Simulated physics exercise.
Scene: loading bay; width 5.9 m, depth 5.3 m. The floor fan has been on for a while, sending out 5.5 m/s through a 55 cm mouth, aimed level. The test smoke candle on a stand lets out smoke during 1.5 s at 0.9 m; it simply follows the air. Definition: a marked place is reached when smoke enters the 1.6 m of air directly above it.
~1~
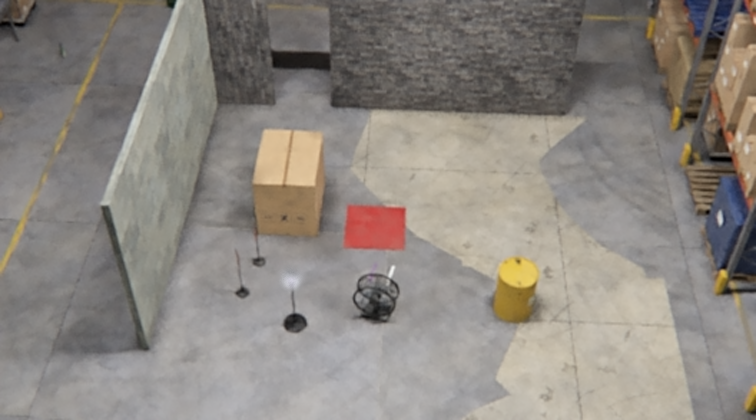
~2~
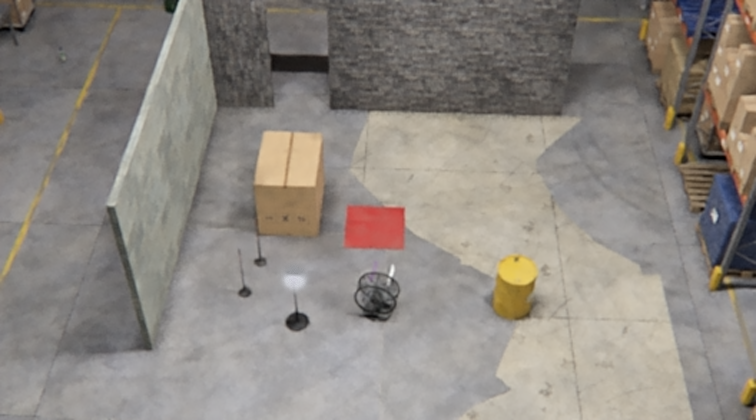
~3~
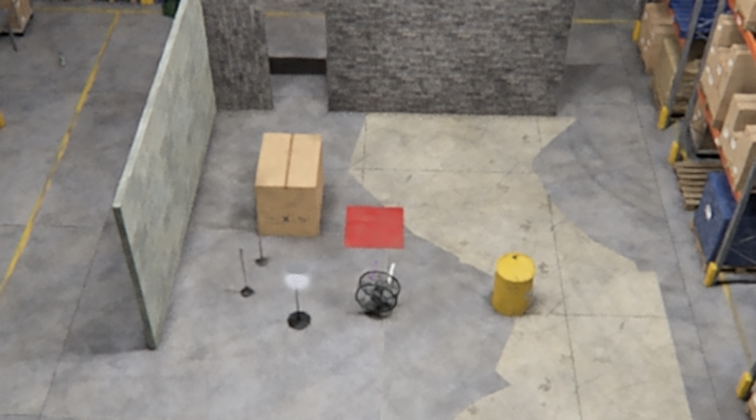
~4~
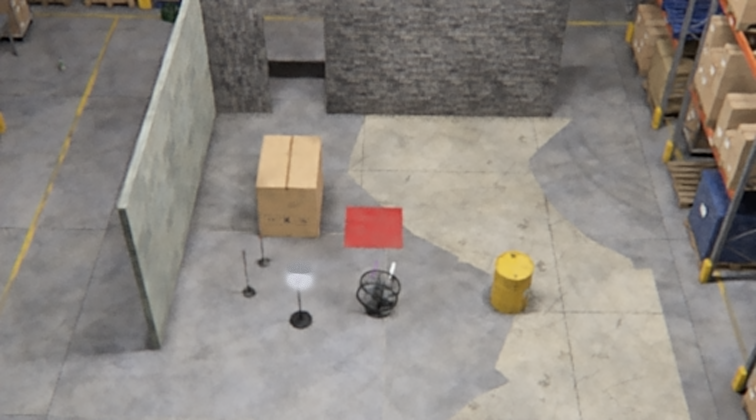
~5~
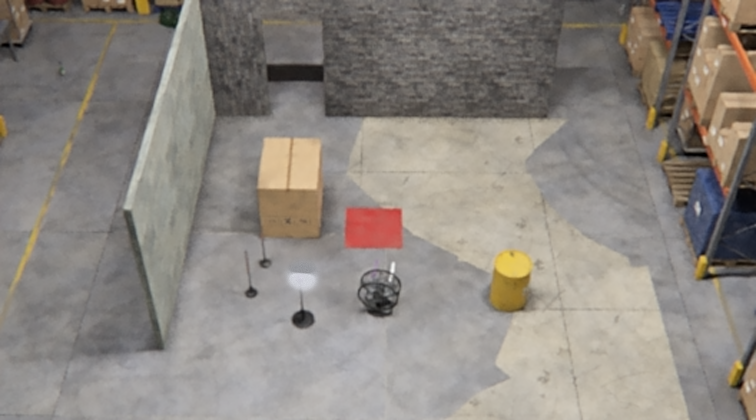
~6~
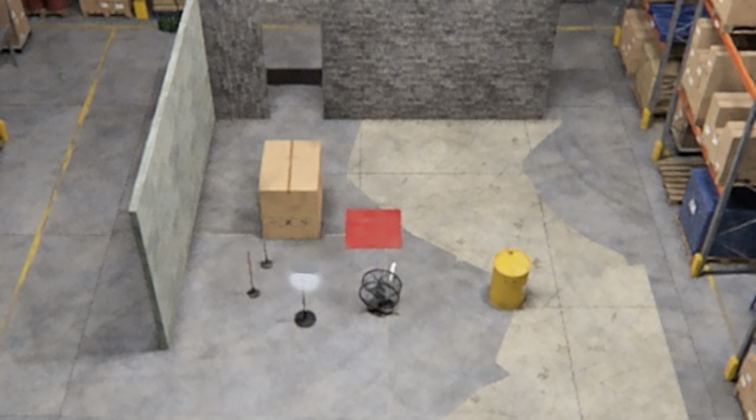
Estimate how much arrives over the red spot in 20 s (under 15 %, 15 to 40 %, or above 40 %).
Roughly above 40 % arrives there.
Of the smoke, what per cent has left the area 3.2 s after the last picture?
Some 0 in a hundred.
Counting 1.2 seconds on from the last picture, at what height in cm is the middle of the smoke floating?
Roughly 70 cm up.
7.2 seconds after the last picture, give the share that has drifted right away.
Roughly 50 per cent.
Then, 1.2 s after the last picture, 0 % has passed over the red spot; 0 % has left the area, and the middle of the rest is near (310, 277).
Then, 3.2 s after the last picture, 34 % has passed over the red spot; 0 % has left the area, and the middle of the rest is near (364, 283).
Then, 7.2 s after the last picture, 99 % has passed over the red spot; 45 % has left the area, and the middle of the rest is near (282, 80).
Then, 19.2 s after the last picture, 99 % has passed over the red spot; 88 % has left the area.
